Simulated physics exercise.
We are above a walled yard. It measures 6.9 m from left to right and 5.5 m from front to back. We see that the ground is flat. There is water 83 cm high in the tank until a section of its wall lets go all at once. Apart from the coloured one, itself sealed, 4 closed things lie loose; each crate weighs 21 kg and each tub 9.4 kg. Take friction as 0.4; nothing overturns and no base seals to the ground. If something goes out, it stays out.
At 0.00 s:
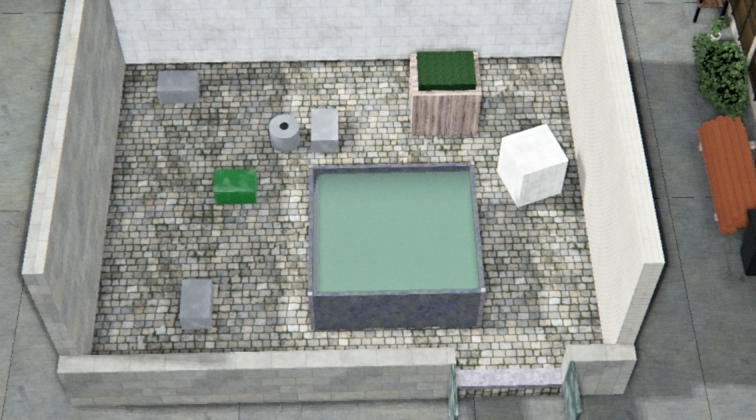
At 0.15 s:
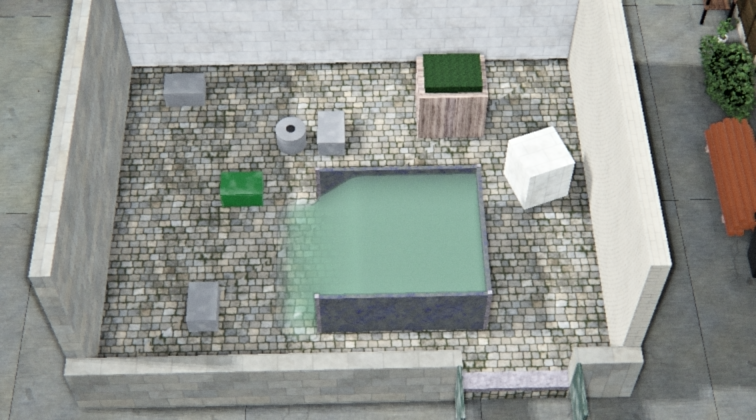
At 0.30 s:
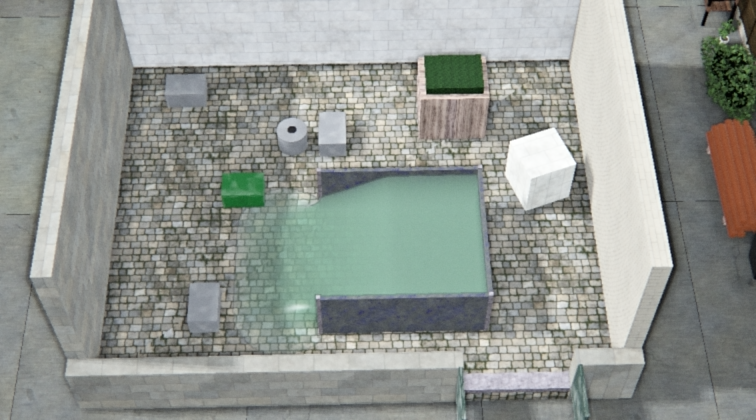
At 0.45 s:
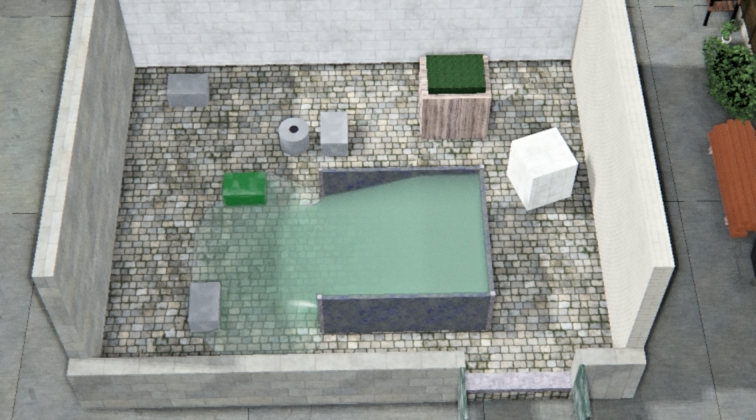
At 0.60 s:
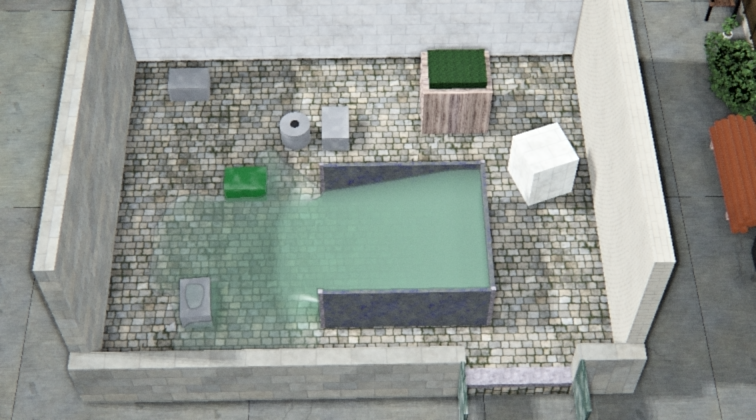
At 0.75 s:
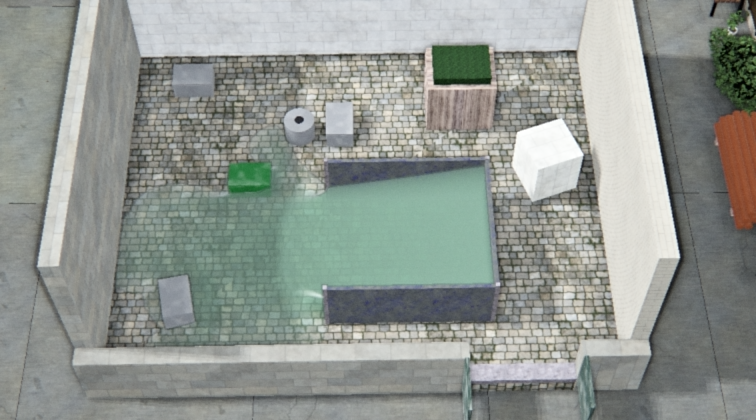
Greenish water pouring from the open left side of a raised tank, spreading across walled cobbles and shifting a grey block leftward.
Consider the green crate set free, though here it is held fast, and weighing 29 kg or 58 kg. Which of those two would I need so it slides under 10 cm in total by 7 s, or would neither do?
I expect both figures to fall short.
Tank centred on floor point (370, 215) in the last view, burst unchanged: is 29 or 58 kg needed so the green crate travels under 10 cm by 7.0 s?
In that case both masses fall short.
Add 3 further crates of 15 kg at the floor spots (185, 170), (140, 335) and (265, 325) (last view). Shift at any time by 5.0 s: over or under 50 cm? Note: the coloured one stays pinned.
Beyond it, beyond it, beyond it.
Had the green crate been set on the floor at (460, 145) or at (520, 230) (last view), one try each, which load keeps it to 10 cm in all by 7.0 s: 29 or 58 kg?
In that order: The lighter suffices; the lighter suffices.
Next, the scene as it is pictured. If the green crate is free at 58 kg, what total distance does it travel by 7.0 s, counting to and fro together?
I'd put it near 250 cm in all.
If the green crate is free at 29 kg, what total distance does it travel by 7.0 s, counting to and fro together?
Some 600 cm in all.
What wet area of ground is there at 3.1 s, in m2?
About 20 m2.
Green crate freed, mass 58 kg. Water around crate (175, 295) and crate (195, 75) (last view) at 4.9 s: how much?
Around 14 cm and 14 cm.
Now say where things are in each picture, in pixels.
In the first picture, the green crate at (235, 180) rests on the ground; water covers 4.3 m2; 0 of 5 have shifted.
In the second picture, the green crate at (241, 183) rests on the ground; 5.6 m2 under water; 0 of 5 have shifted.
In the third picture, the green crate at (242, 184), on the bottom; 7.1 m2 under water; 0 of 5 have shifted.
In the fourth picture, the green crate at (244, 184), on the bottom; 8.9 m2 under water; 0 of 5 have shifted.
In the fifth picture, the green crate at (245, 178) rests on the ground; water covers 10.7 m2; 1 of 5 have shifted.
In the sixth picture, the green crate at (250, 174) rests on the ground; 12.5 m2 under water; 1 of 5 have shifted.
After 1.4 s the green crate would be 98 cm from its start with 29 kg and 37 cm from its start with 58 kg; 11 cm of water round it then.
After 3.1 s the green crate would be 208 cm from its start with 29 kg and 110 cm from its start with 58 kg; 14 cm of water round it then.
After 4.9 s the green crate would be 287 cm from its start with 29 kg and 177 cm from its start with 58 kg; 19 cm of water round it then.
After 7.0 s the green crate would be 269 cm from its start with 29 kg and 193 cm from its start with 58 kg; 13 cm of water round it then.
